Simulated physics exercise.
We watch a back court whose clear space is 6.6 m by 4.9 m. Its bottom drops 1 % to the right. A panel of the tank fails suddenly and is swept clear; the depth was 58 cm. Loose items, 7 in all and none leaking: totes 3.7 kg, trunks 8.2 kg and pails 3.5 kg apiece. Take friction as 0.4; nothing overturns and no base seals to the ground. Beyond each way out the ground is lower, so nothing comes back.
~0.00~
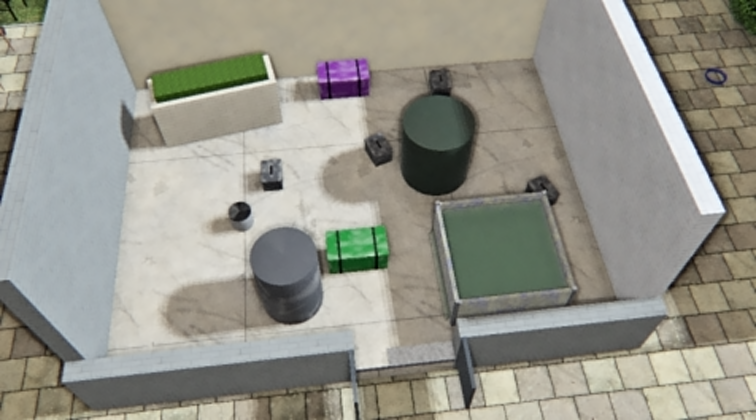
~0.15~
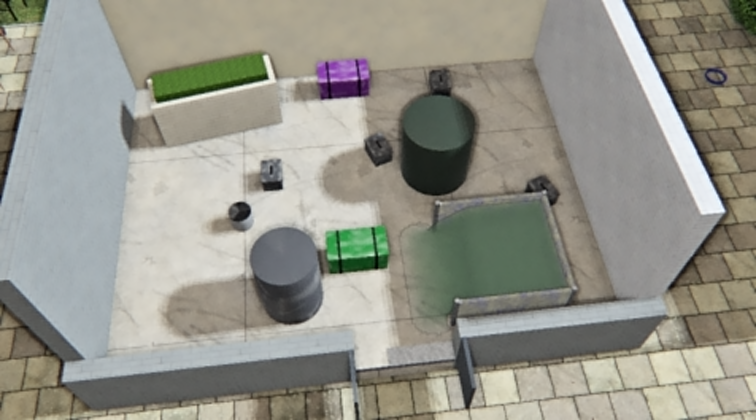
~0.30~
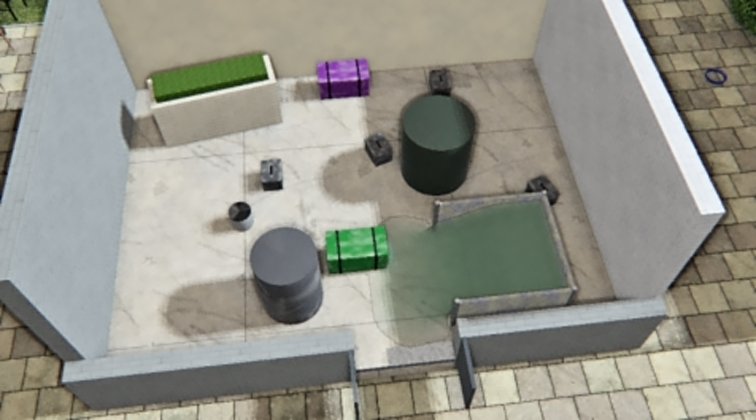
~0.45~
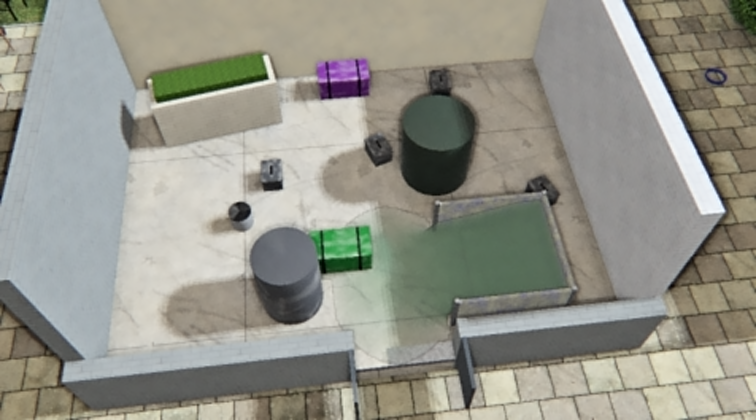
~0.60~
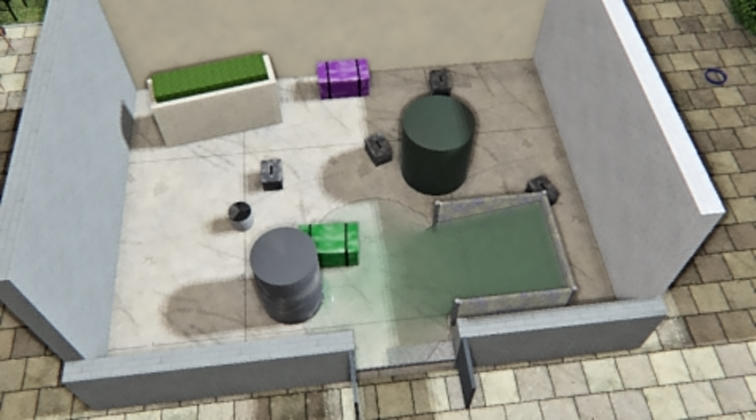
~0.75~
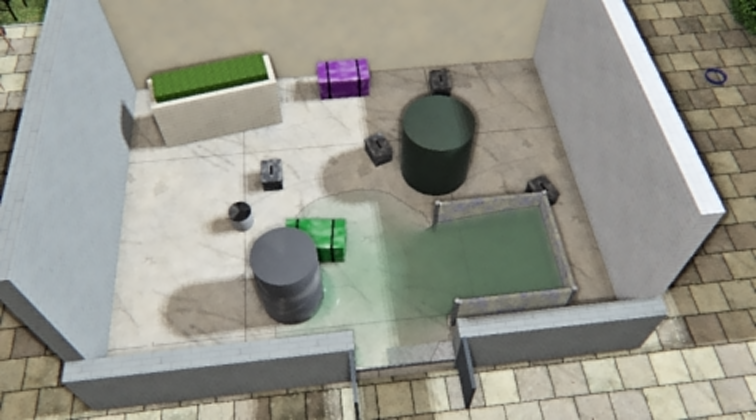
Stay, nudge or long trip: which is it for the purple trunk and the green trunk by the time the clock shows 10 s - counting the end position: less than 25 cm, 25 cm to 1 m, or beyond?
Purple trunk gets carried off, green trunk gets carried off.
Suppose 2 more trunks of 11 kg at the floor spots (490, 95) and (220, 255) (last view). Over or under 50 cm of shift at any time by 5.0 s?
In that order: Under, more.
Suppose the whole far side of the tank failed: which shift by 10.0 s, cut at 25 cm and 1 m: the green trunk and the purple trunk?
Then the green trunk is nudged along, the purple trunk ends far away.
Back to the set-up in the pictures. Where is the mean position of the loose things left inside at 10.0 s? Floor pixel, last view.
At about (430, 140).
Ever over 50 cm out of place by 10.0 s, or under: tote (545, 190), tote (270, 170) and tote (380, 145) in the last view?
In that order: Under, over, over.
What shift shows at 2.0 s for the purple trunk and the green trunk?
Roughly 0 and 250 cm by then.
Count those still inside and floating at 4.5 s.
3 of them.
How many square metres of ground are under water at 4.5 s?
Roughly 21 m2.
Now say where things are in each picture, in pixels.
The purple trunk at (343, 71), on the bottom; the green trunk at (356, 243), on the bottom; water covers 2.0 m2; 0 of 7 have shifted, in the first frame.
The purple trunk at (343, 71), on the bottom; the green trunk at (356, 243), on the bottom; water covers 2.6 m2; 0 of 7 have shifted, in the second frame.
The purple trunk at (343, 71) rests on the ground; the green trunk at (356, 243) rests on the ground; water covers 3.5 m2; 0 of 7 have shifted, in the third frame.
The purple trunk at (343, 71) rests on the ground; the green trunk at (340, 243) rests on the ground, 21 cm from its start; 4.6 m2 under water; 1 of 7 have shifted, in the fourth frame.
The purple trunk at (343, 71) rests on the ground; the green trunk at (328, 238), on the bottom, 38 cm from its start; 5.7 m2 under water; 1 of 7 have shifted, in the fifth frame.
The purple trunk at (343, 71), on the bottom; the green trunk at (314, 233) rests on the ground, 57 cm from its start; water covers 6.5 m2; 1 of 7 have shifted, in the sixth frame.
After 2.0 s the purple trunk is near (343, 71), 0.0 m from its start, aground; the green trunk is near (204, 176), 2.4 m from its start, afloat; 0 of 7 are out; 1 afloat.
After 4.5 s the purple trunk is near (345, 66), 0.1 m from its start, aground; the green trunk is near (178, 136), 3.2 m from its start, afloat; 0 of 7 are out; 3 afloat.
After 7.0 s the purple trunk is near (393, 60), 0.8 m from its start, afloat; the green trunk is near (181, 139), 3.1 m from its start, afloat; 0 of 7 are out; 4 afloat.
After 10.0 s the purple trunk is near (518, 56), 2.8 m from its start, afloat; the green trunk is near (214, 139), 2.8 m from its start, aground; 0 of 7 are out; 4 afloat.
